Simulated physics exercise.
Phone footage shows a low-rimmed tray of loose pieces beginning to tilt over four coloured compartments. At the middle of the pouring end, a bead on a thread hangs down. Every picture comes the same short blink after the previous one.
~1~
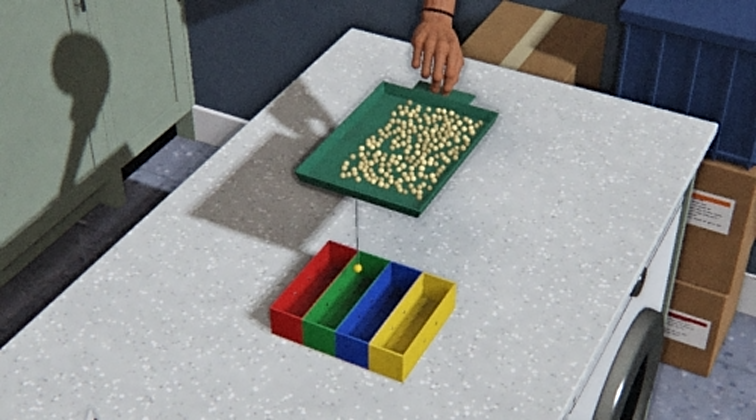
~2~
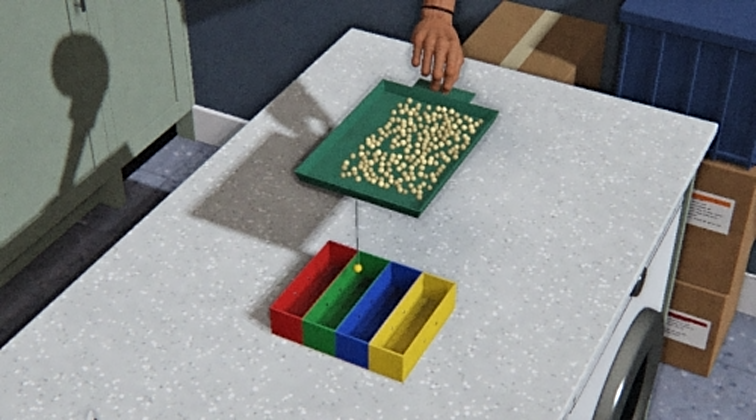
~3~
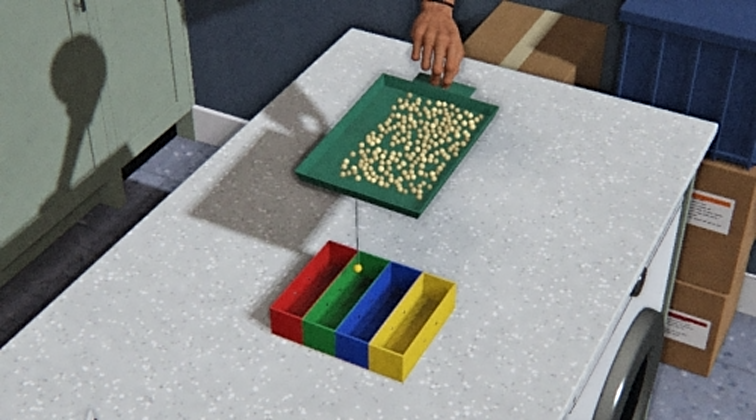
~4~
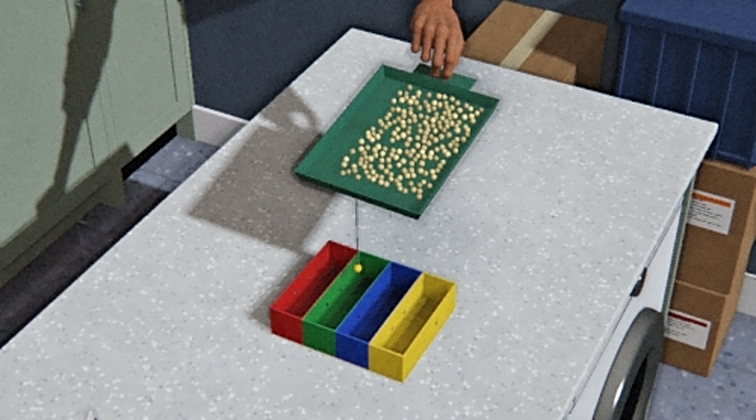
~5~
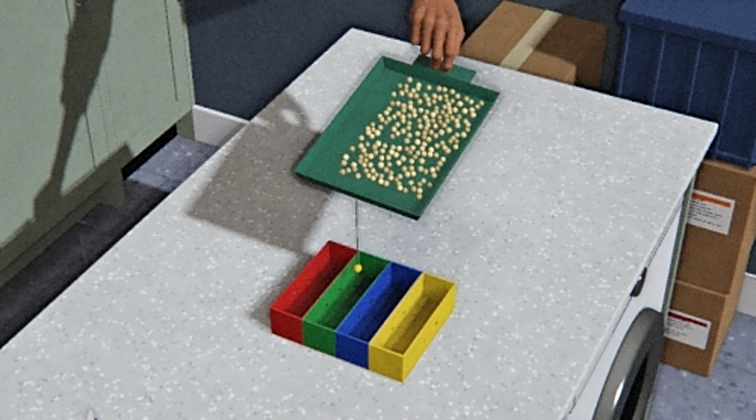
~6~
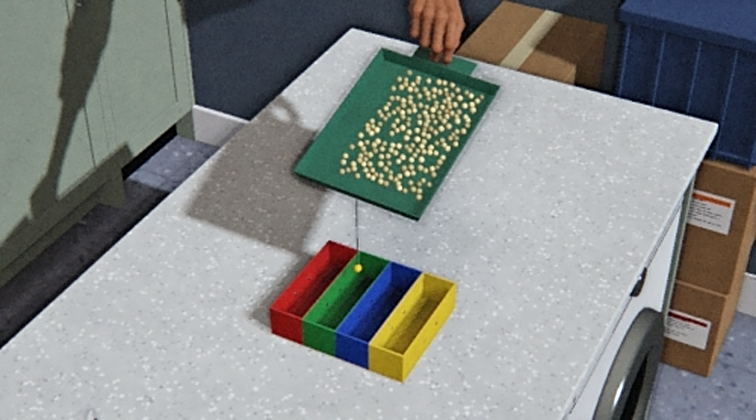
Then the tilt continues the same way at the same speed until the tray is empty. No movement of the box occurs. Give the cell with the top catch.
Top catch: The yellow cell.
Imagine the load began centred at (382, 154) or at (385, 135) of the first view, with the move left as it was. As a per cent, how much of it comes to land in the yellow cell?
About 40 %, then about 50 %.
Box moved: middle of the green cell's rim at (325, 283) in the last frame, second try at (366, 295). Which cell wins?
That yellow cell; blue.
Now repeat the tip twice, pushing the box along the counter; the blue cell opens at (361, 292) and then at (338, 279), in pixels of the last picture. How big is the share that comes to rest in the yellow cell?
About 50 per cent first, then about 20 per cent.
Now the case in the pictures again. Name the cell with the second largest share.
Second: The cell in blue.
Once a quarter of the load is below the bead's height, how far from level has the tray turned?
It has tipped about 90 degrees.
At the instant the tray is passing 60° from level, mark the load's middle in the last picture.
Check around (396, 200) in the last picture.
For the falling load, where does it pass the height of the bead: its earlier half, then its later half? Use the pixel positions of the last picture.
The first part at (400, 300); the rest at (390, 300).
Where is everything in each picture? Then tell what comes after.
In the first picture, corners of the pouring end near (300, 170) and (418, 207), level; middle of the load near (417, 146), soya beans; bead on its thread near (357, 268); red cell near (287, 324); green cell near (319, 336); blue cell near (352, 348); yellow cell near (386, 361).
In the second picture, corners of the pouring end near (300, 170) and (418, 208), level; middle of the load near (417, 145).
In the third picture, corners of the pouring end near (300, 170) and (418, 209), tipped barely, lowest at the right corner; middle of the load near (417, 142).
In the fourth picture, corners of the pouring end near (300, 170) and (418, 210), tipped a little, lowest at the right corner; middle of the load near (417, 138).
In the fifth picture, corners of the pouring end near (300, 169) and (417, 211), tipped a little, lowest at the right corner; middle of the load near (417, 134).
In the sixth picture, corners of the pouring end near (299, 169) and (417, 213), tipped a little, lowest at the right corner; middle of the load near (417, 130); red cell near (287, 324); green cell near (319, 336); blue cell near (352, 348); yellow cell near (386, 361).
Shortly afterwards, tray tipped steeply; all but a few on the tray; only a few in the yellow cell; only a few in the blue cell; a little falling or outside the box.
Next, tray tipped right over; a little on the tray; near a third in the yellow cell; near a quarter in the blue cell; a little in the green cell; near a quarter falling or outside the box.
Some moments later, tray tipped past a quarter turn; near half in the yellow cell; near a third in the blue cell; a little in the green cell; only a few falling or outside the box.
In the end, tray tipped past a quarter turn; near half in the yellow cell; near a third in the blue cell; a little in the green cell; none at all in the red cell; only a few outside the box.
